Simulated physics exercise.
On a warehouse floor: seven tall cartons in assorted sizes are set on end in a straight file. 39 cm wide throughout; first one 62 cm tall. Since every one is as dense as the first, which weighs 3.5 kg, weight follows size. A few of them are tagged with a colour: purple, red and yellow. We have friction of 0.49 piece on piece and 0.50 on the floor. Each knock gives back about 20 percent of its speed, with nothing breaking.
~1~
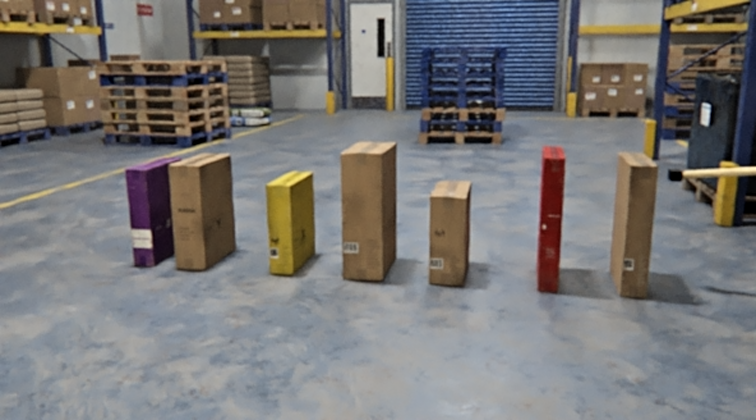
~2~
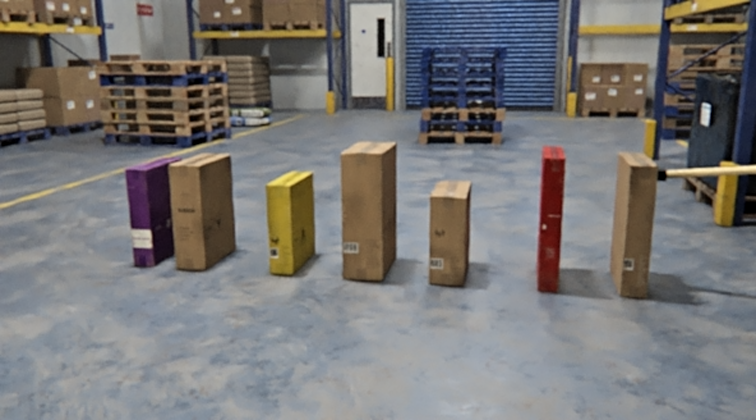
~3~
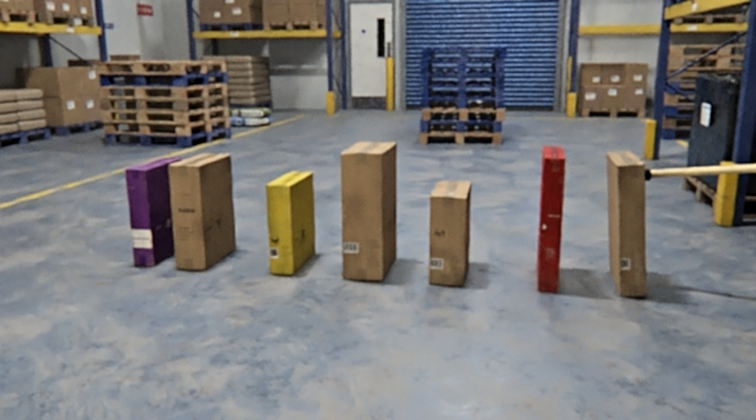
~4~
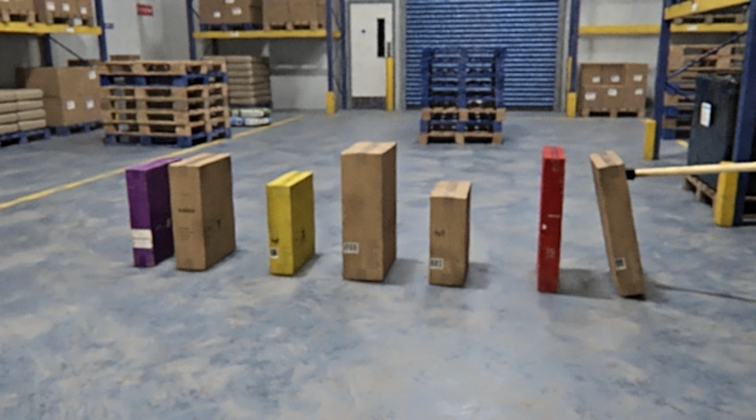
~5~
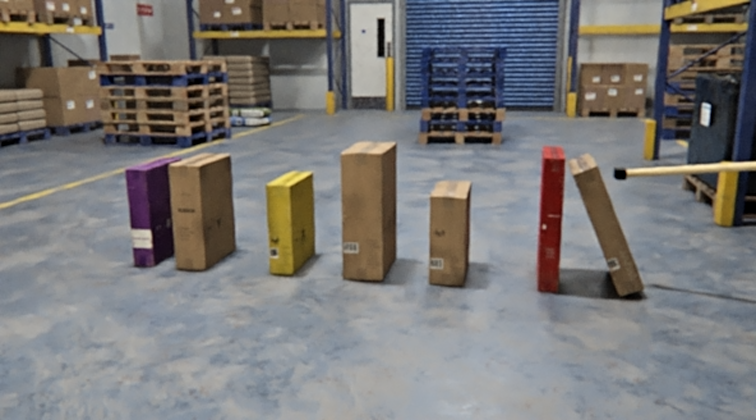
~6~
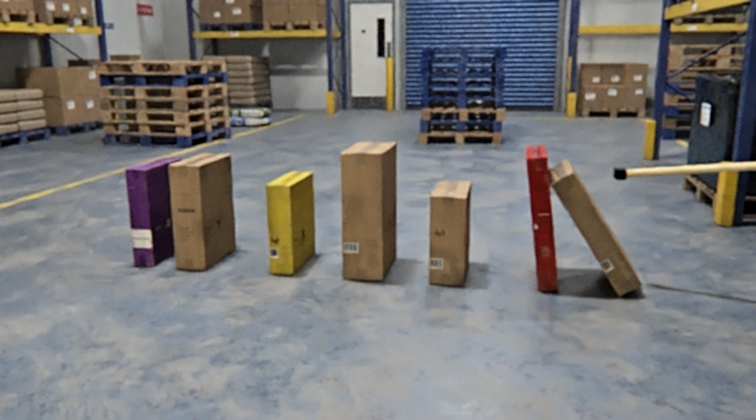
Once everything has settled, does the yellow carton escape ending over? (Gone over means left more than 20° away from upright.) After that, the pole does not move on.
It holds firm.
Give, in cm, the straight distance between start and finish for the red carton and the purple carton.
Red 20, purple 0.
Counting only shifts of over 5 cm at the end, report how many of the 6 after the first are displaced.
Total tallied: 1.
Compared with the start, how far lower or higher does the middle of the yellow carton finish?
0 cm lower.
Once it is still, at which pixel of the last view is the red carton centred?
Around (500, 222).
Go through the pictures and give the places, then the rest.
In the first frame (pixels give the middle of a visible side), pole end (678, 177) 9 cm from the first carton; yellow carton (304, 222); purple carton (169, 210); red carton (551, 227); none of the others has stirred.
In the second frame, pole end (662, 176) 22 mm from the first carton; yellow carton (304, 222).
In the third frame, pole end (647, 176) pushing; yellow carton (304, 222); none of the others has stirred.
In the fourth frame, pole end (631, 175) pushing; yellow carton (304, 222); none of the others has stirred.
In the fifth frame, pole end (622, 175) stopped; yellow carton (304, 222); none of the others has stirred.
In the sixth frame, pole end (622, 175) stopped; yellow carton (304, 222); red carton (543, 226) 7° from how it stood; purple carton (169, 210); one has shifted.
Then, 0.06 s past the last view, none of the 6 other cartons over, 1 disturbed; yellow carton unmoved; red carton 12° from how it stood.
Then, 0.15 s past the last view, 1 of the 6 other cartons over; yellow carton unmoved; red carton 20° from how it stood.
Then, 0.23 s past the last view, 1 of the 6 other cartons over; yellow carton unmoved; red carton 31° from how it stood.
Then, 0.33 s past the last view, 1 of the 6 other cartons over; yellow carton unmoved; red carton 36° from how it stood.
In the end, 1 of the 6 other cartons over; yellow carton unmoved; red carton 38° from how it stood; purple carton unmoved. Five left standing. From the last view, middles, yellow carton near (292, 221), red carton near (500, 222).
